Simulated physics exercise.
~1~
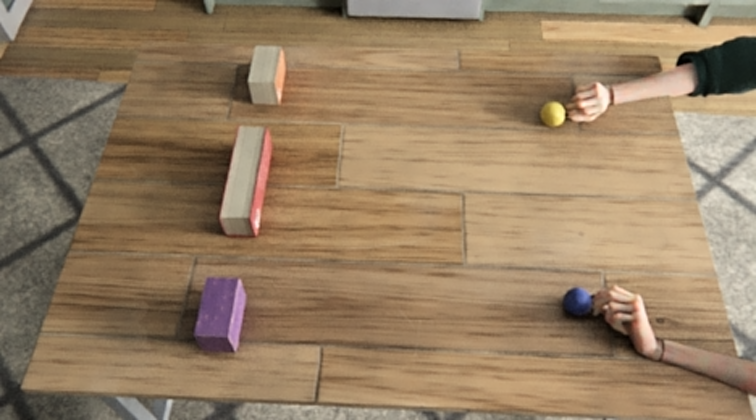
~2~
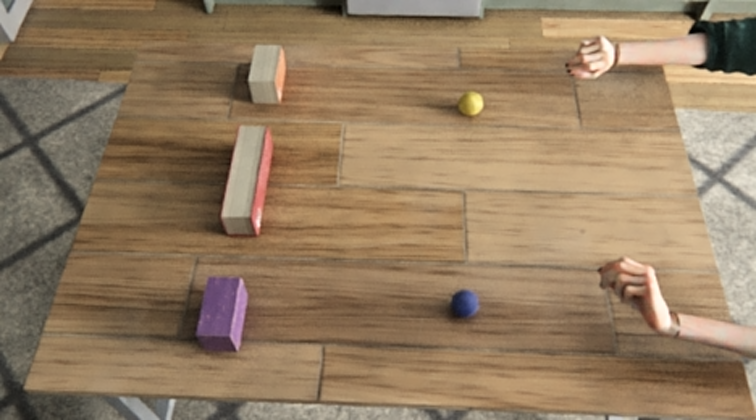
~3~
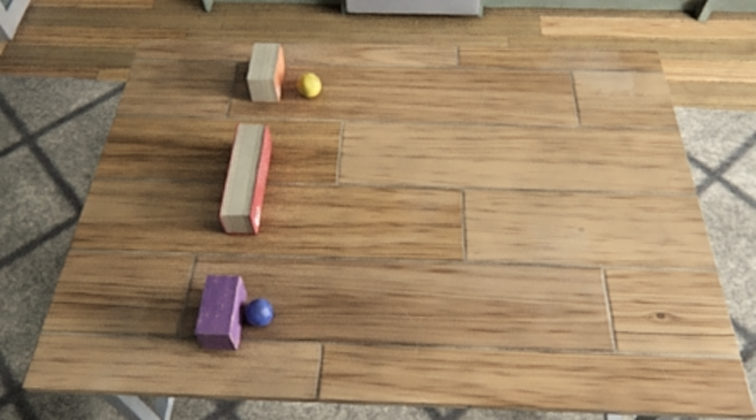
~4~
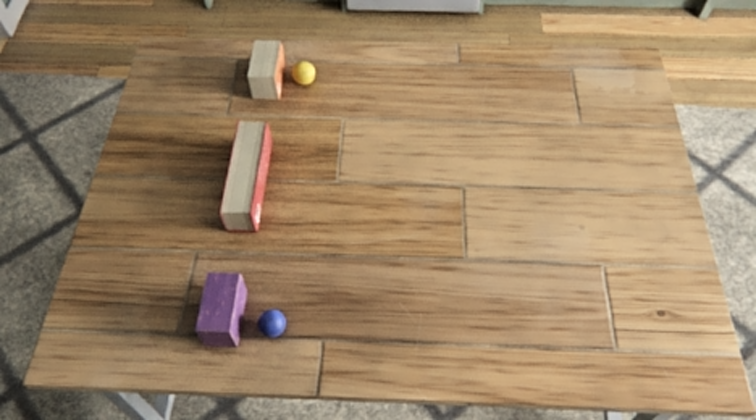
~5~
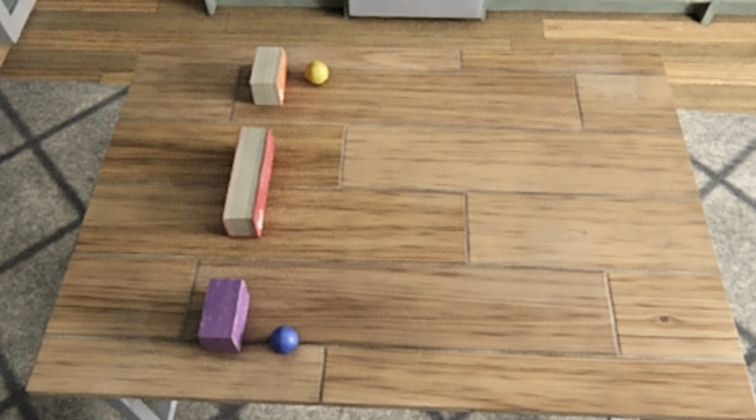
A wooden tabletop, standing on a floor with patterned rugs, is seen from above through a slightly swaying view. On the left stand a small pale block with an orange side, a longer pale block with a red side and a purple block, while two hands at the right hold a yellow ball and a blue ball. The hands release the balls and draw back as both roll left. The blue ball meets the purple block and the yellow one reaches the orange-sided block. Both rebound slightly rightward, ending just short of the unmoved blocks without getting through.
